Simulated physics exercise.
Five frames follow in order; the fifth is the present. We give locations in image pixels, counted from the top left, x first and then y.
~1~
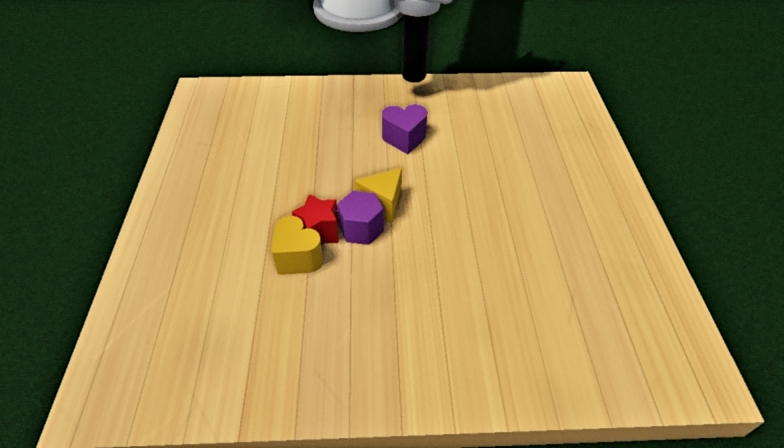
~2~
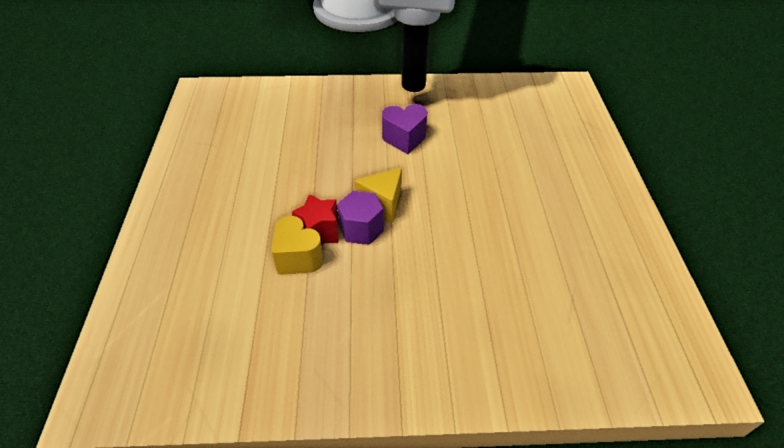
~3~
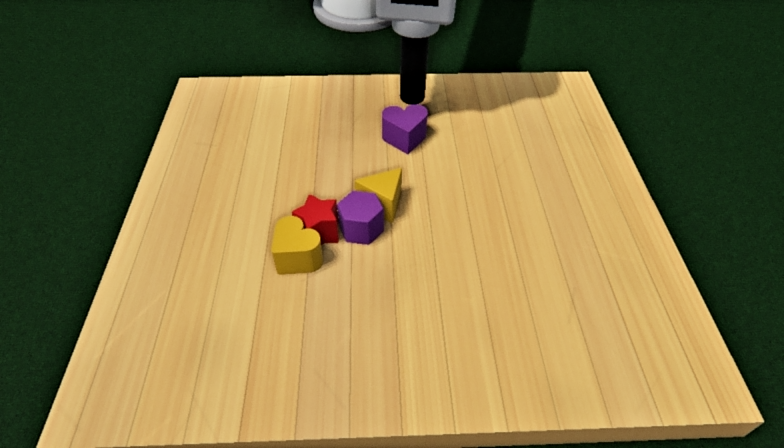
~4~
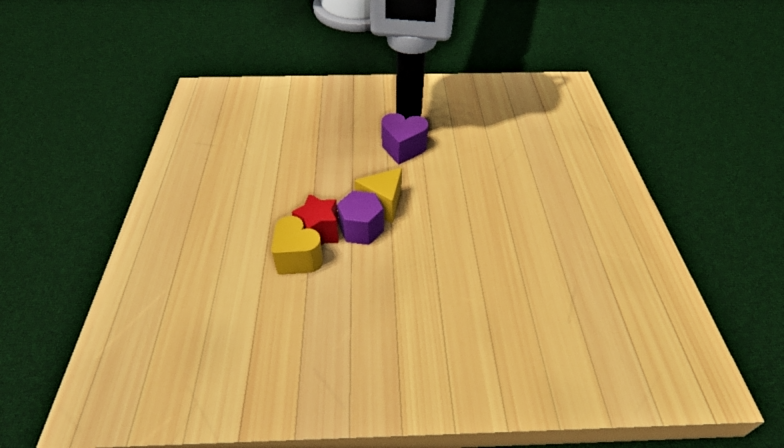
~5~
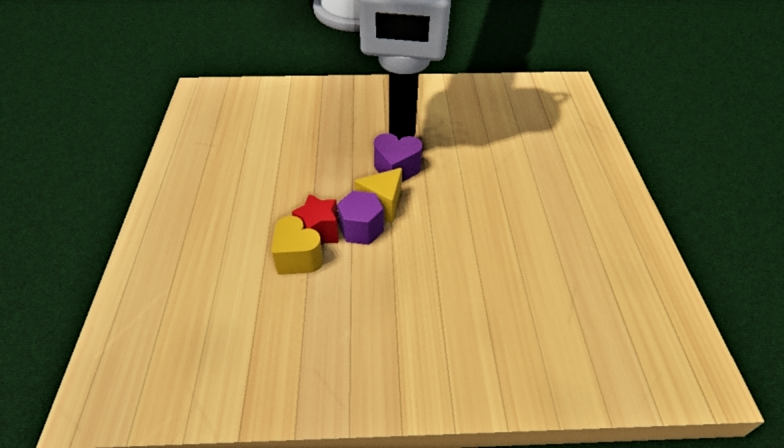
On a light wooden board, a purple heart-shaped block sits apart from a cluster of yellow, red and purple blocks as a robot arm's dark bar moves down toward it. The bar meets the heart and pushes it a short way down and slightly left, close to the yellow triangular piece.
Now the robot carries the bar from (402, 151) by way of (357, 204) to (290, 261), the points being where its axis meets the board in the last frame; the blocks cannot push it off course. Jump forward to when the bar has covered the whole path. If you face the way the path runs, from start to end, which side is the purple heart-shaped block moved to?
Its sideways move is to the left.
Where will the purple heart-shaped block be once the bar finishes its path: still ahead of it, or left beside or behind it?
The bar no longer has it in front.
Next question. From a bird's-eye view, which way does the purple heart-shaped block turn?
Bird's-eye view: Counterclockwise.
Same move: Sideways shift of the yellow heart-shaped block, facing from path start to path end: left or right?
The answer is right.
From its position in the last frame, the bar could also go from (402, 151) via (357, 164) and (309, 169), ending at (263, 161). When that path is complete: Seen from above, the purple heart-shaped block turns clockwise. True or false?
That statement is not accurate.
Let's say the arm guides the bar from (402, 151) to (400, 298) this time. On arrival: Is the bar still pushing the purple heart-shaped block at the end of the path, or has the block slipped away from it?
Kept ahead.
What follows on the original path. One third of the way, bar (372, 169); yellow triangular piece (395, 208), turned 35° clockwise; purple heart-shaped block (388, 181), turned 40° anticlockwise.
Two thirds of the way, bar (334, 206); yellow heart-shaped block (280, 243), turned 15° anticlockwise; red star block (302, 218), turned 15° clockwise; yellow triangular piece (402, 216); purple heart-shaped block (384, 191), turned 80° anticlockwise.
At the end, bar (286, 244); yellow heart-shaped block (217, 279), turned 15° anticlockwise; red star block (247, 254), turned 30° clockwise; yellow triangular piece (402, 216); purple heart-shaped block (384, 191), turned 80° anticlockwise.
